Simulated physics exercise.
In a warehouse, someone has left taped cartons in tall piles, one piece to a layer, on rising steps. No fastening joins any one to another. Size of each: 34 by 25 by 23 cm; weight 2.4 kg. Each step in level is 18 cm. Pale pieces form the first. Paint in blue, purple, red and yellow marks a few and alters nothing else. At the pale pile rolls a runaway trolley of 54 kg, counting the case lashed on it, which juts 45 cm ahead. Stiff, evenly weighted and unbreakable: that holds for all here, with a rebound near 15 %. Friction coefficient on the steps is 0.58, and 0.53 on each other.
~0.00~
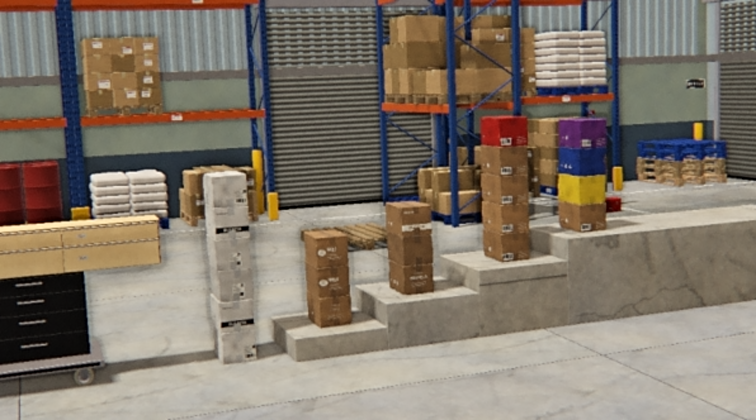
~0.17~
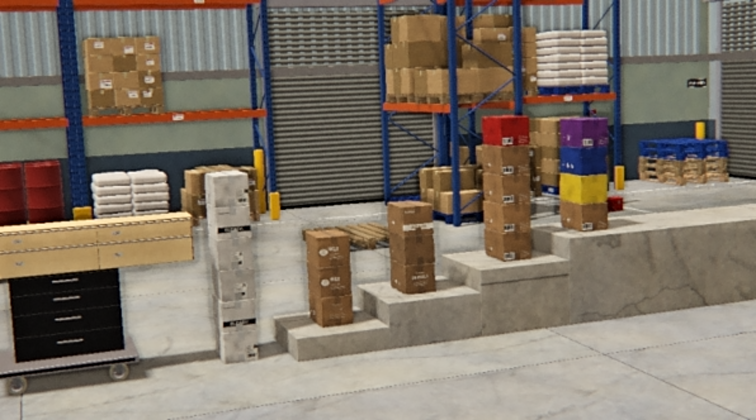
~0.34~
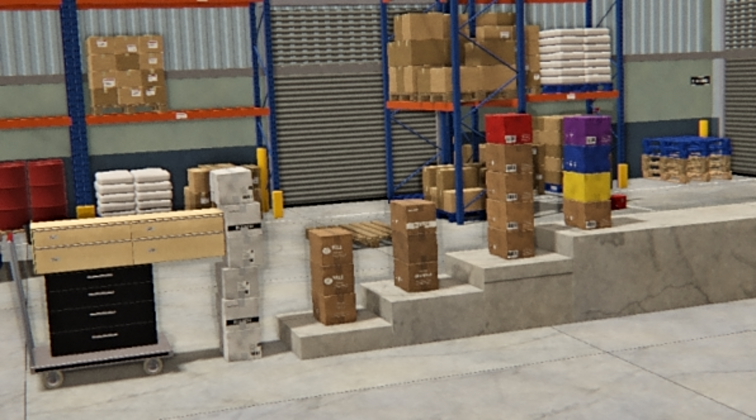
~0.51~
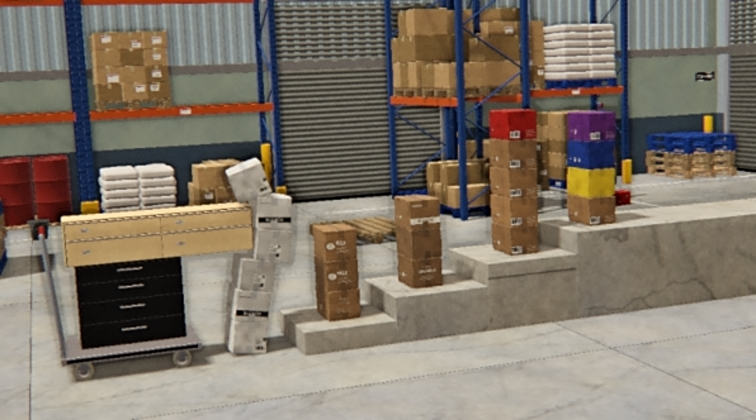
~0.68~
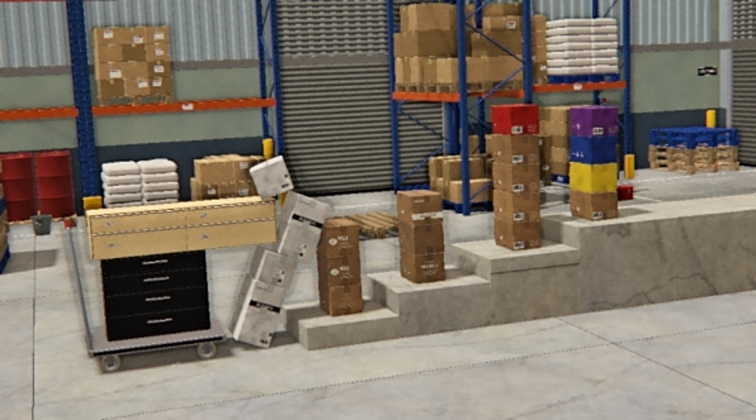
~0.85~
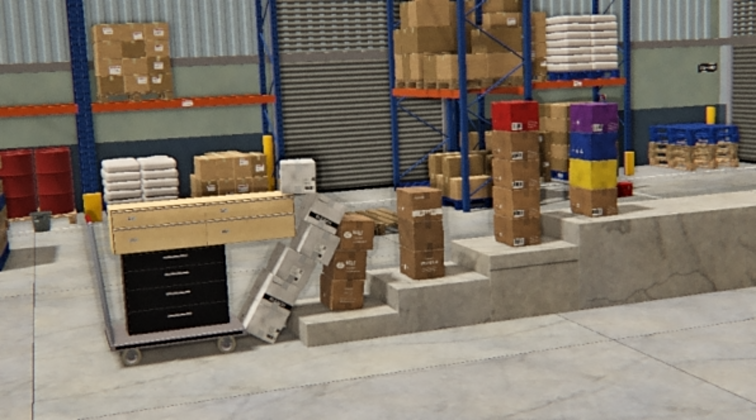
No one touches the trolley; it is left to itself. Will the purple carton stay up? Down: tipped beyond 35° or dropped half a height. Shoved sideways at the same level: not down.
Yes.
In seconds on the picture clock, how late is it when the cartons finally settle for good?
At roughly 2.5 seconds.
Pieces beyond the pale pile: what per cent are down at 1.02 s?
0 %.
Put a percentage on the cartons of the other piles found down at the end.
I'd put it at roughly 35 per cent of them.
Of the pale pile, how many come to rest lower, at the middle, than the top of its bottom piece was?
The tally of pale pieces is 1.
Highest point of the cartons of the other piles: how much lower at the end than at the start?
I make it close to 0 cm.
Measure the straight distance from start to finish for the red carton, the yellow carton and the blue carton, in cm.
Red 0 cm, yellow 0 cm, blue 0 cm.
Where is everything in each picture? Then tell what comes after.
In the first picture (pixels give the middle of a visible side; the camera pans a little), load (152, 233) 38 cm short; purple carton (594, 134); red carton (514, 132); blue carton (593, 162); none of the others has stirred.
Load (185, 230) 16 cm short; purple carton (596, 133), in the second picture.
Load (217, 226) 52 mm in; purple carton (599, 131), in the third picture.
Load (245, 219) 23 cm in, top of the pale pile leaning 18°; purple carton (603, 127); none of the others has stirred, in the fourth picture.
Load (269, 213) 38 cm in, top of the pale pile leaning 18°; purple carton (605, 122); none of the others has stirred, in the fifth picture.
Load (288, 208) 53 cm in; purple carton (605, 118); blue carton (604, 147); red carton (525, 117); steepest lean 6°, the carton at (358, 235); movement in 3 of them, in the sixth picture.
After 1.02 s, 1 of the pale pile down; none of the 15 other cartons down, 3 disturbed; purple carton unmoved.
After 1.36 s, 5 of the pale pile down; 3 of the 15 other cartons down; purple carton unmoved.
In the end (2.6 s), 5 of the pale pile down; 5 of the 15 other cartons down; purple carton unmoved; red carton unmoved; blue carton unmoved. From the last view, middles, purple carton near (594, 118), red carton near (515, 116).
